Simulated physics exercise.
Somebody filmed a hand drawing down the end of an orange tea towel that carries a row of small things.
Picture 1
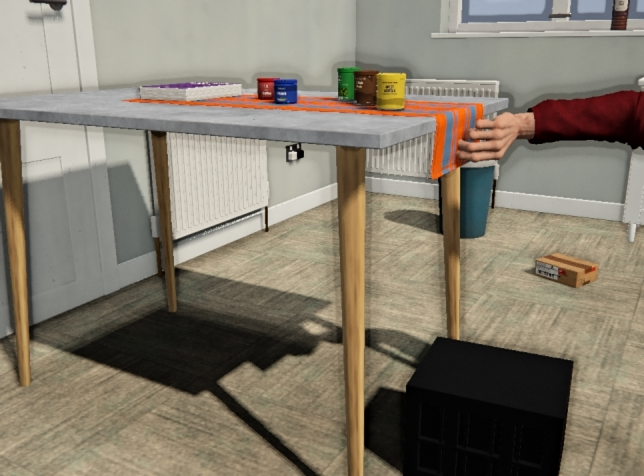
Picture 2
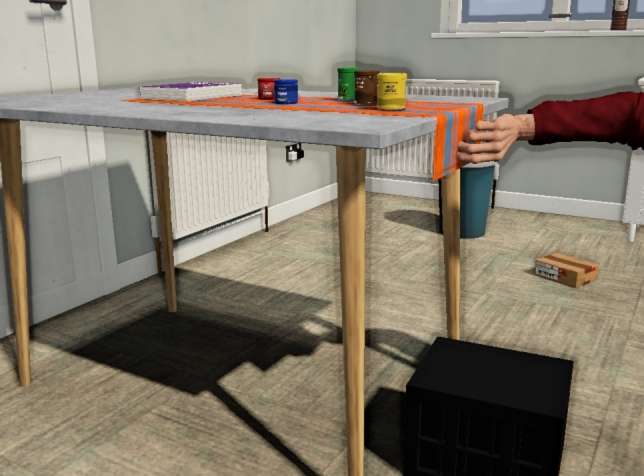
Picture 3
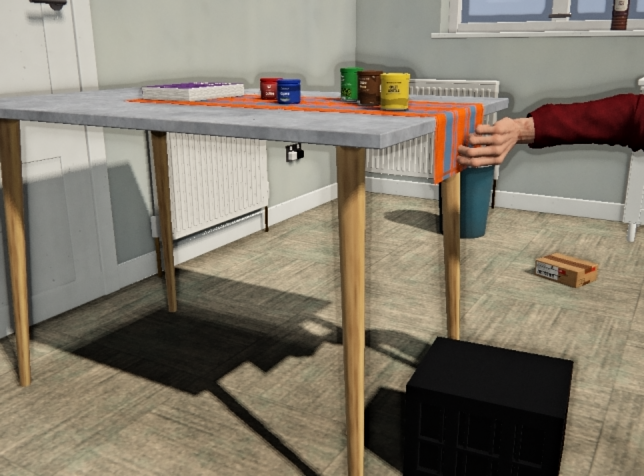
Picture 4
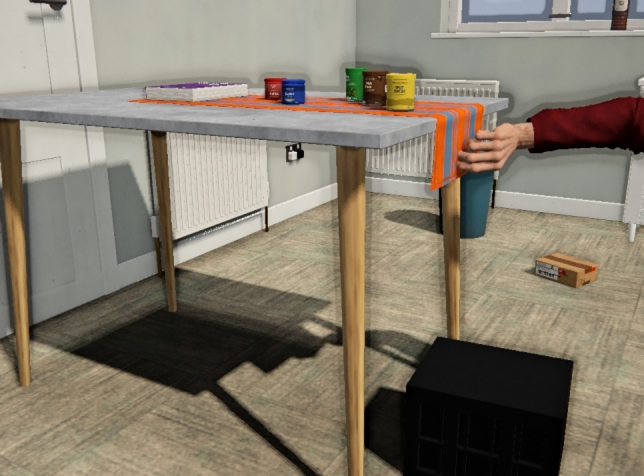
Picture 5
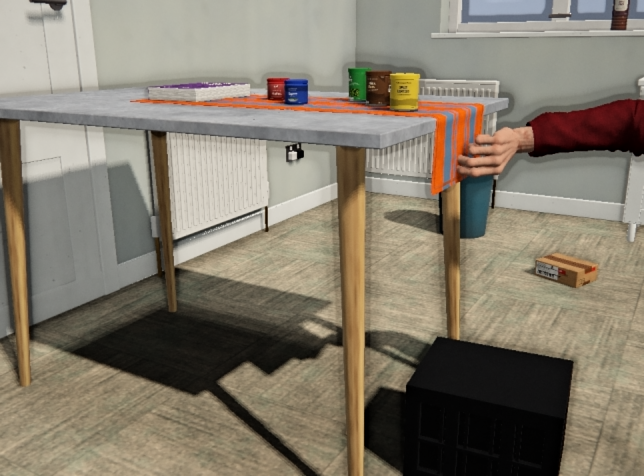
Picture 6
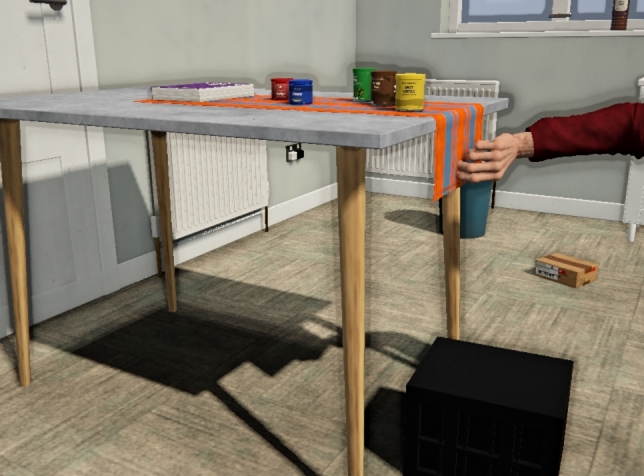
A hand in a dark red sleeve holds the end of an orange, grey-striped cloth at the right of a grey-topped table, seen from a low, fixed view in a room with radiators. Red, blue, green, brown and yellow pots stand on the cloth, with a purple-and-white tray to their left and a black crate below. The hand draws the hanging end slightly down, and the pots slide a little rightward together.
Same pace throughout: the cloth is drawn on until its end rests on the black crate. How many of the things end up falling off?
Four.
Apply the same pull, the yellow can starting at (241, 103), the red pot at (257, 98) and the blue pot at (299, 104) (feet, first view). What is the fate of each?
Each in turn: The yellow can stays aloft, the red pot stays aloft, the blue pot goes down.
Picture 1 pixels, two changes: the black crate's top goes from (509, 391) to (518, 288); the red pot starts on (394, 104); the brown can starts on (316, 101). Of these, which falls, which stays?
The red pot is lost, the brown can stays put.
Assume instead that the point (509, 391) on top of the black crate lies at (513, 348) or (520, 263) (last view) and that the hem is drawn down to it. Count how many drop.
The numbers are 3 and 1.
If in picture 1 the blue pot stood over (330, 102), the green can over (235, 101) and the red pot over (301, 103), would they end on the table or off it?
As for the blue pot, it tips off; the green can stays where it is; the red pot tips off.
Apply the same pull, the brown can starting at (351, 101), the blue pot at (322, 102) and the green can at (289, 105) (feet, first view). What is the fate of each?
Result - brown can lost; blue pot lost; green can lost.
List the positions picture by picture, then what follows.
Hem (432, 180); yellow can (391, 74); brown can (367, 71); green can (349, 68); blue pot (285, 80); red pot (269, 78); top of the crate (509, 391), in the first frame.
Hem (433, 181); yellow can (392, 74), in the second frame.
Hem (435, 185); brown can (370, 71), in the third frame.
Hem (430, 190); green can (357, 68); top of the crate (509, 391), in the fourth frame.
Hem (432, 195); blue pot (296, 80), in the fifth frame.
Hem (434, 201); yellow can (410, 74); brown can (384, 71); green can (364, 68); blue pot (301, 80); red pot (282, 79), in the sixth frame.
Early on, hem near (457, 264); yellow can gone.
Midway, hem near (456, 335); yellow can, brown can and green can gone.
Finally, hem on the crate; yellow can, brown can, green can and blue pot gone. The answer is four.
